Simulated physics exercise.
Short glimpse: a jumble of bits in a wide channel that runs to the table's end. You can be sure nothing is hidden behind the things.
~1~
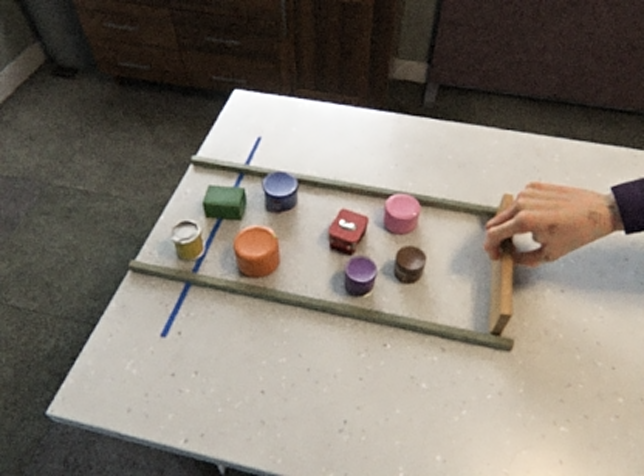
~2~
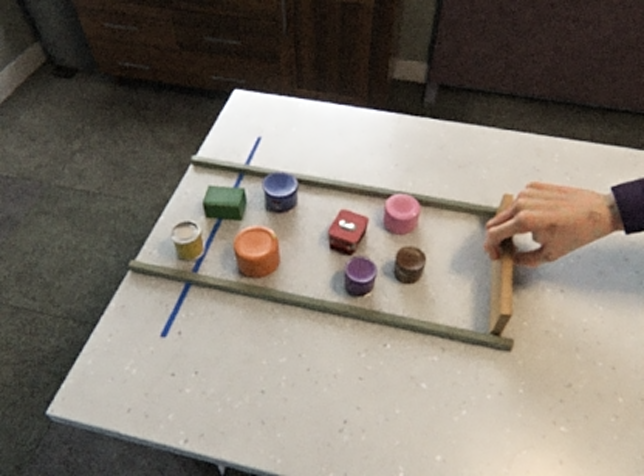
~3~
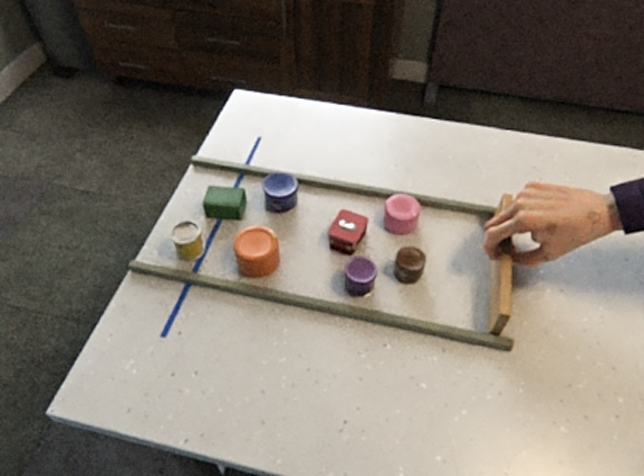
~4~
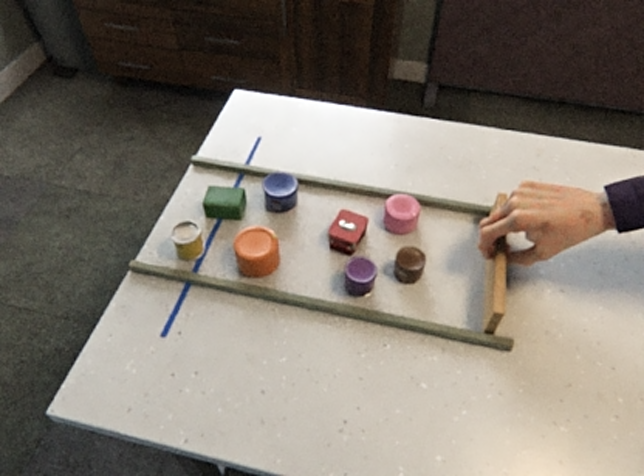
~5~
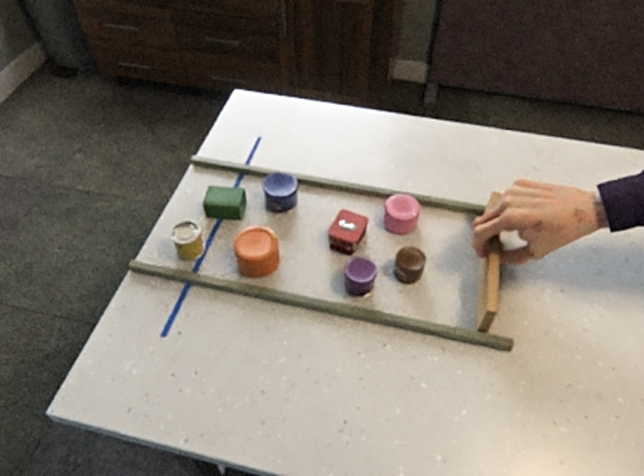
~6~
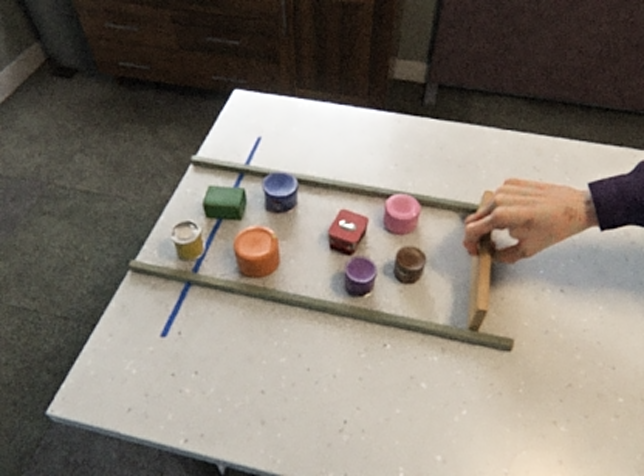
The clip opens on a pale speckled table where small colourful pots, lids and blocks sit between two green rails, with blue tape crossing near the left end. A hand grips a wooden board at the right, holding it nearly still at first, then slides it slightly left while the objects stay put.
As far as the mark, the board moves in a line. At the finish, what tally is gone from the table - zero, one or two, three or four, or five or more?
The tally gone is one or two.
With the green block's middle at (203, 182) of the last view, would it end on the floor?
Result: Green block not saved.
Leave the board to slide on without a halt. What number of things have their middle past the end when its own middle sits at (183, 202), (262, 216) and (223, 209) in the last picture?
Over the end: 4, 0, 1.
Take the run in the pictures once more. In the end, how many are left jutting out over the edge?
It would come to 3.
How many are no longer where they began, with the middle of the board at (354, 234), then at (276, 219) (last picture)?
First 4 and then 8.
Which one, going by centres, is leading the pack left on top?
Answer: The green block.
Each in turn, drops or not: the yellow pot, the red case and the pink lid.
Here's how it goes: The yellow pot goes down, the red case hangs in there and the pink lid hangs in there.
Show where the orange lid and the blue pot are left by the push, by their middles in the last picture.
Final positions - orange lid around (162, 228), blue pot around (189, 171).
Early on, none off yet; yellow pot at rest near (188, 241); green block at rest near (225, 203); orange lid at rest near (257, 252).
Finally, the number that fall off is one or two; lost, yellow pot.
